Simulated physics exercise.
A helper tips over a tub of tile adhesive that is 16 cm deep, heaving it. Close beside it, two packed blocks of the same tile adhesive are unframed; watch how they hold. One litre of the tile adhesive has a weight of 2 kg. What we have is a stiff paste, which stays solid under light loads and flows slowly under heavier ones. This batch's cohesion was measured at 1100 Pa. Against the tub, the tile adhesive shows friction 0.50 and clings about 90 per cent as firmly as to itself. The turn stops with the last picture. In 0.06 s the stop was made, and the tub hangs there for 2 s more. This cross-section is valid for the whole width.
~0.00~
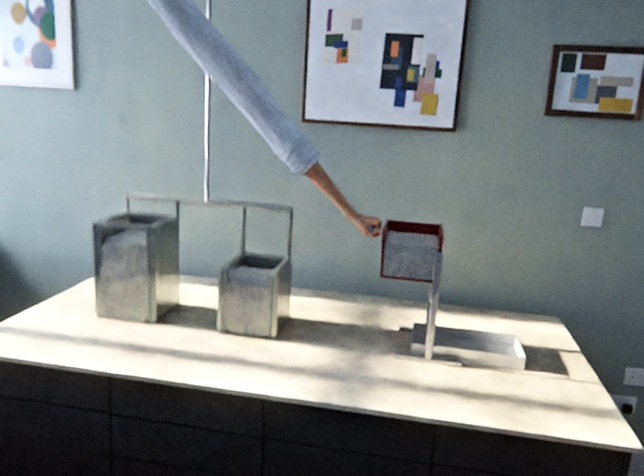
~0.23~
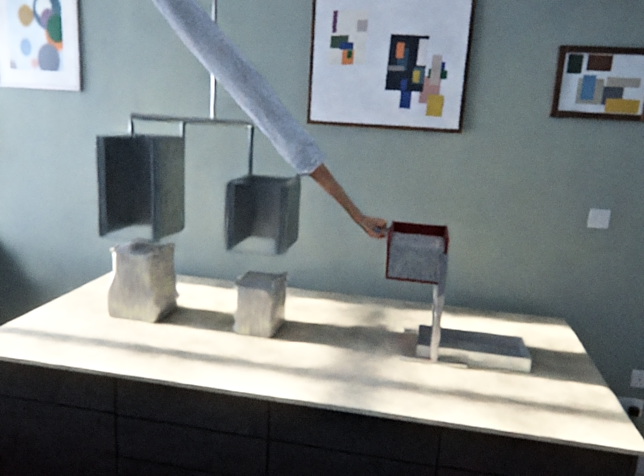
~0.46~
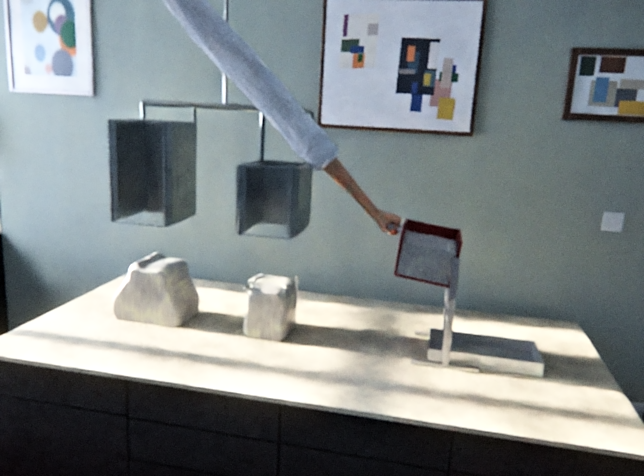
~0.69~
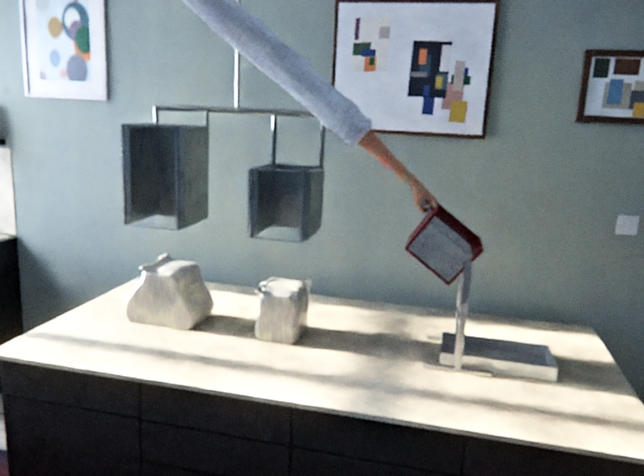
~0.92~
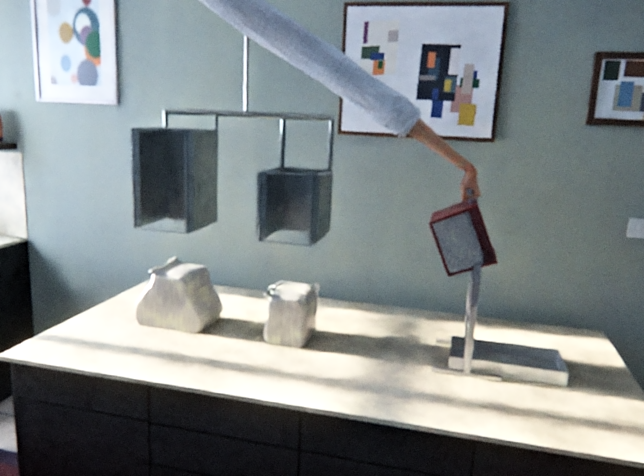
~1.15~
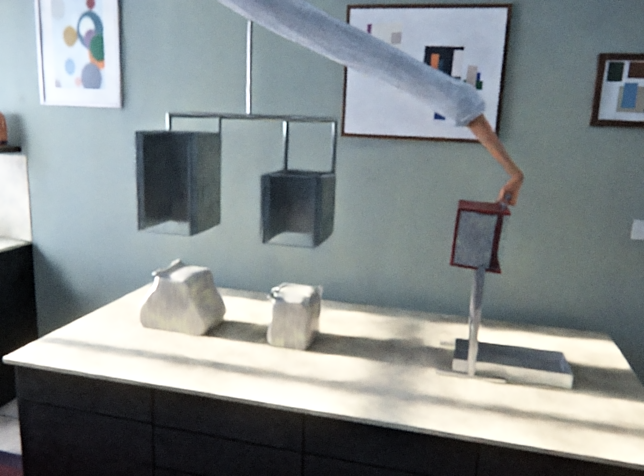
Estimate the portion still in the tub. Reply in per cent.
Roughly 100 per cent remains.
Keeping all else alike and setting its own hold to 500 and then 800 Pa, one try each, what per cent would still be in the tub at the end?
The answers, in order, are 45 % and 45 %.
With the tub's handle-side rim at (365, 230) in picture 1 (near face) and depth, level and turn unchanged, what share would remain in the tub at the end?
Some 40 percent would still be in the tub at the end.
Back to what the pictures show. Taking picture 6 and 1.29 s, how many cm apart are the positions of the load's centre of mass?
Roughly 1 centimetres.
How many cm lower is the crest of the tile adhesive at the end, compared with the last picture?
2 cm.
After 1.29 s, the tub is at 93 degrees and holds 100 %.
After 1.46 s, the tub is at 93 degrees and holds 100 %.
After 1.63 s, the tub is at 93 degrees and holds 100 %.
After 1.80 s, the tub is at 93 degrees and holds 100 %.
After 3.15 s, at the end, the tub is at 93 degrees and holds 100 %.
